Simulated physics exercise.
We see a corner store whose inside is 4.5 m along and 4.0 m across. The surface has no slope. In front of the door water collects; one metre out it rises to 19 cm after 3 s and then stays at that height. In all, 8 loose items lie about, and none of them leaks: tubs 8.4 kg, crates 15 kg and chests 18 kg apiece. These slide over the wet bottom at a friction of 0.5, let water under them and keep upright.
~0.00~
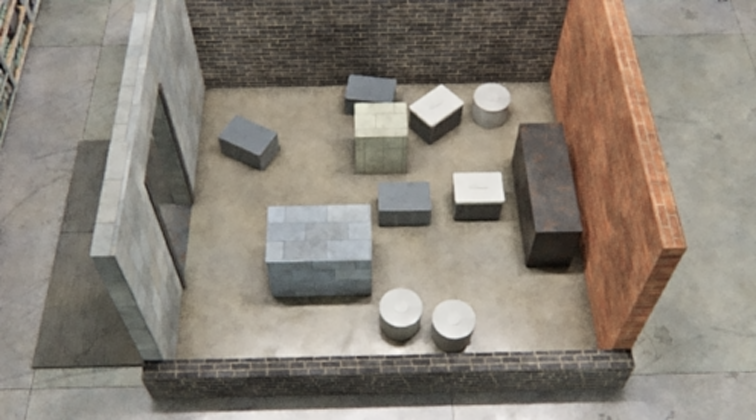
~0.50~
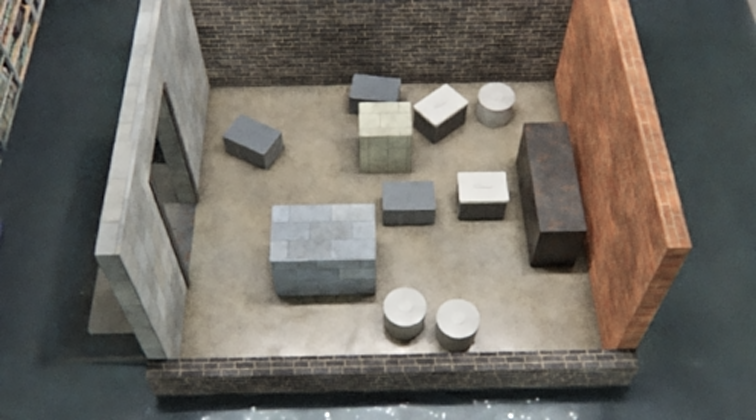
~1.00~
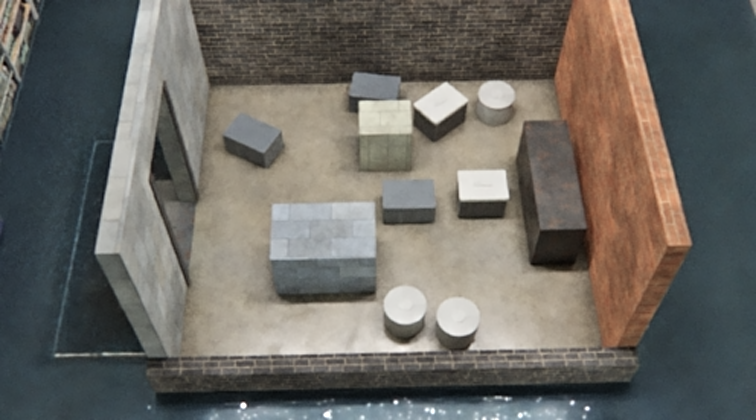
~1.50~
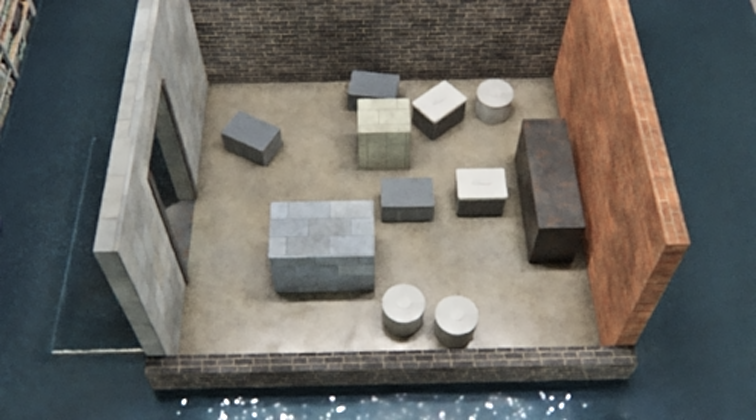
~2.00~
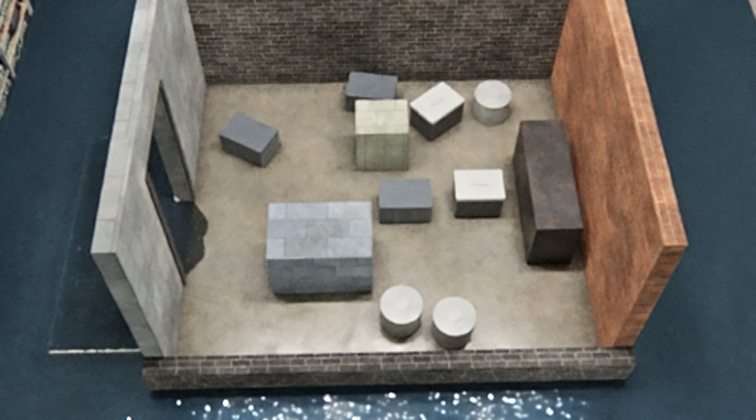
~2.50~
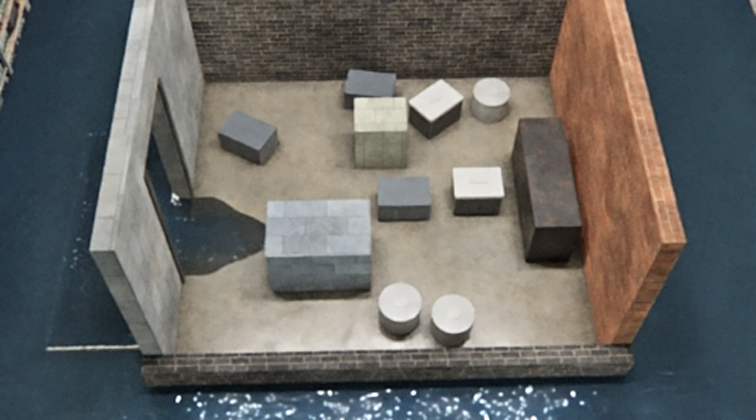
Roofless walled room with scattered blocks and tubs standing still as dark water surrounds it, then spreads in through the left doorway.
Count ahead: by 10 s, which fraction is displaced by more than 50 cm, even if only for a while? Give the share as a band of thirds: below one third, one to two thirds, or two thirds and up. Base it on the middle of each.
Below one third.
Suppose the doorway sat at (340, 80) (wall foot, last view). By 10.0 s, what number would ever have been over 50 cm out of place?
Count: 1.
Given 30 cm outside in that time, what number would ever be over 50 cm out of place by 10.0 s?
I count 8 of them in that case.
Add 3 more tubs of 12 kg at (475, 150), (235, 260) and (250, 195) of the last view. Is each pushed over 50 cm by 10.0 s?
Result by item, in order: Inside the cutoff, beyond the cutoff, beyond the cutoff.
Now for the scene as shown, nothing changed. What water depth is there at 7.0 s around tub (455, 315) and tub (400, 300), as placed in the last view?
Some 3 cm at the first, some 4 cm at the second.
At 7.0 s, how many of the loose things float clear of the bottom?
0.
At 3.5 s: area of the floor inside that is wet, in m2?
Close to 3.0 m2, I'd say.
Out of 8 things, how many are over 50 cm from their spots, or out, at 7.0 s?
By my tally, 0.
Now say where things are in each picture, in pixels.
In the first frame, a tub at (454, 319), on the bottom; a crate at (404, 196), on the bottom; water covers 0.0 m2; 0 of 8 have shifted.
In the second frame, a tub at (458, 318), on the bottom; a crate at (409, 195) rests on the ground; 0.0 m2 under water; 0 of 8 have shifted.
In the third frame, a tub at (458, 316), on the bottom; a crate at (409, 194), on the bottom; 0.0 m2 under water; 0 of 8 have shifted.
In the fourth frame, a tub at (457, 315), on the bottom; a crate at (407, 192) rests on the ground; water covers 0.0 m2; 0 of 8 have shifted.
In the fifth frame, a tub at (455, 316) rests on the ground; a crate at (405, 193), on the bottom; water covers 0.1 m2; 0 of 8 have shifted.
In the sixth frame, a tub at (453, 313), on the bottom; a crate at (404, 191), on the bottom; 0.7 m2 under water; 0 of 8 have shifted.
After 3.5 s 0 of 8 are over 50 cm from their spots; 0 afloat.
After 4.5 s 0 of 8 are over 50 cm from their spots; 0 afloat.
After 7.0 s 0 of 8 are over 50 cm from their spots; 0 afloat.
After 10.0 s 1 of 8 are over 50 cm from their spots, and 1 have been at some point; 3 afloat.
